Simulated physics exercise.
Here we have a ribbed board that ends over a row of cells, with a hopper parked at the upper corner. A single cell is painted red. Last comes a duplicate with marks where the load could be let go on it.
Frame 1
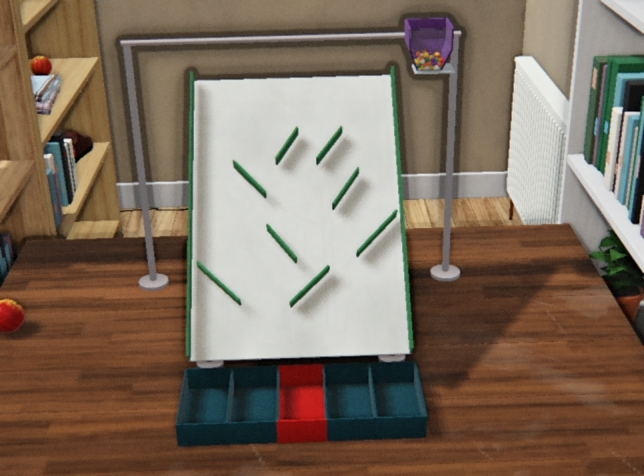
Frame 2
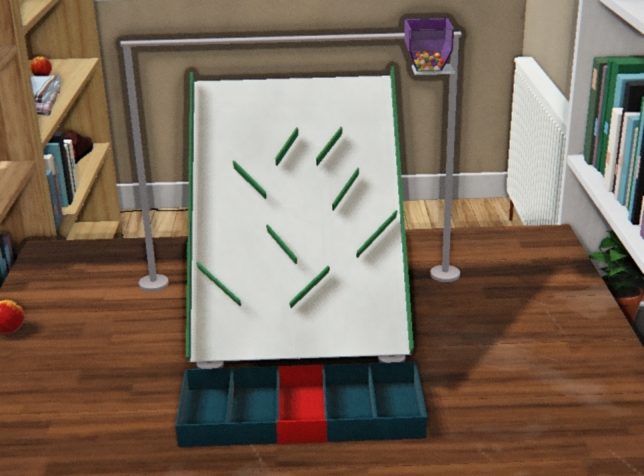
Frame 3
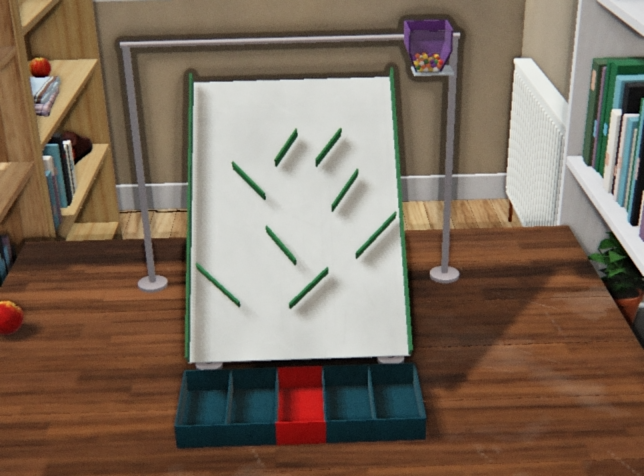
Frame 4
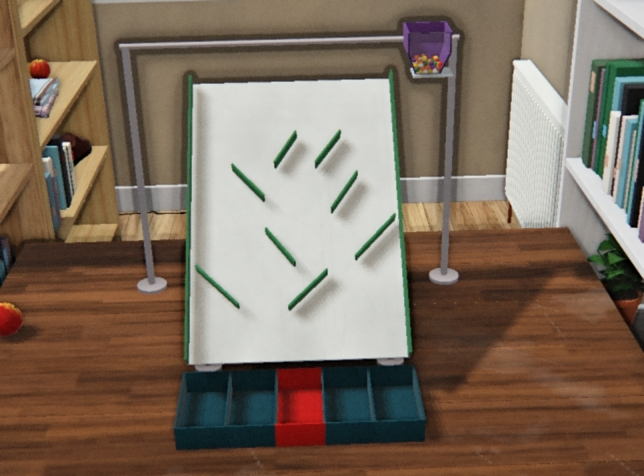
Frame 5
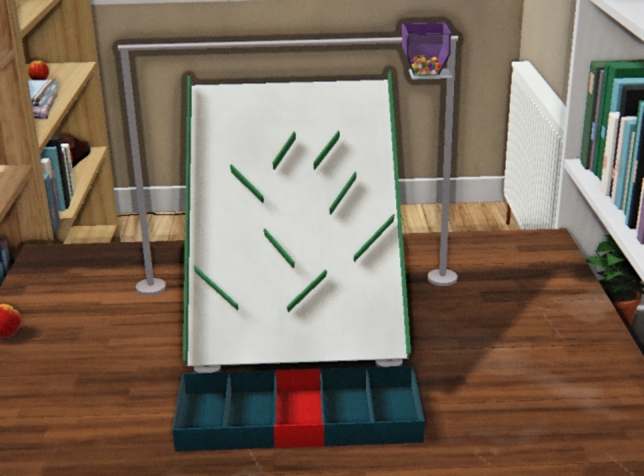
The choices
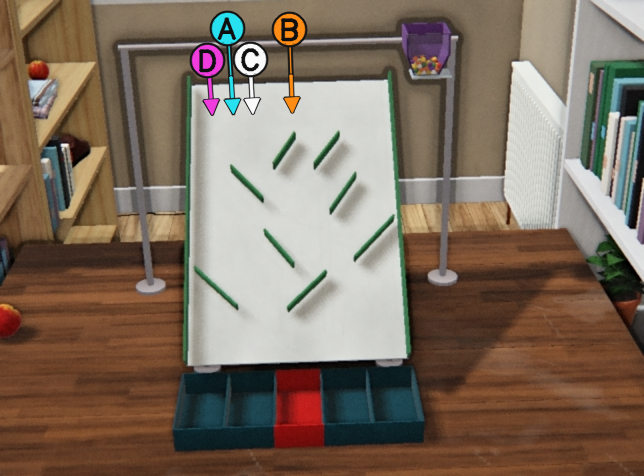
Purple hopper of small beads sitting still above a tilted white board with green ribs, a red cell among teal ones below.
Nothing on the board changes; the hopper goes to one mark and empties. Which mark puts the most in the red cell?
D beats the others.
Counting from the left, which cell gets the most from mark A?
It is the second one.
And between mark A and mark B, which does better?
A it is.
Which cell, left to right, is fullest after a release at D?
It is the third one.
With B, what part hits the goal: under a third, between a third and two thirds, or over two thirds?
Mark B gives under a third.
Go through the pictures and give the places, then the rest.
The first frame shows hopper at (425, 62), round plastic beads, door shut.
The second frame shows ribs (276, 159) to (297, 127), (317, 159) to (342, 127), (233, 161) to (265, 192).
The third frame shows ribs (332, 205) to (358, 169), (266, 226) to (295, 259), (357, 253) to (396, 211).
The fourth frame shows ribs (195, 265) to (238, 304), (289, 306) to (327, 269).
The fifth frame shows red cell at (299, 434), number 3 of 5 from the left.
On the marked copy, mark A meets the board at (233, 108); mark B meets the board at (292, 107); mark C meets the board at (252, 108); mark D meets the board at (211, 109).
Choosing A, about a quarter in the red cell, about half in other cells, about a quarter outside the box.
Choosing B, none in the red cell, most in other cells, a small part outside the box.
Choosing C, a small part in the red cell, about two thirds in other cells, about a quarter outside the box.
Choosing D, about half in the red cell, about a quarter in other cells, about a quarter outside the box.
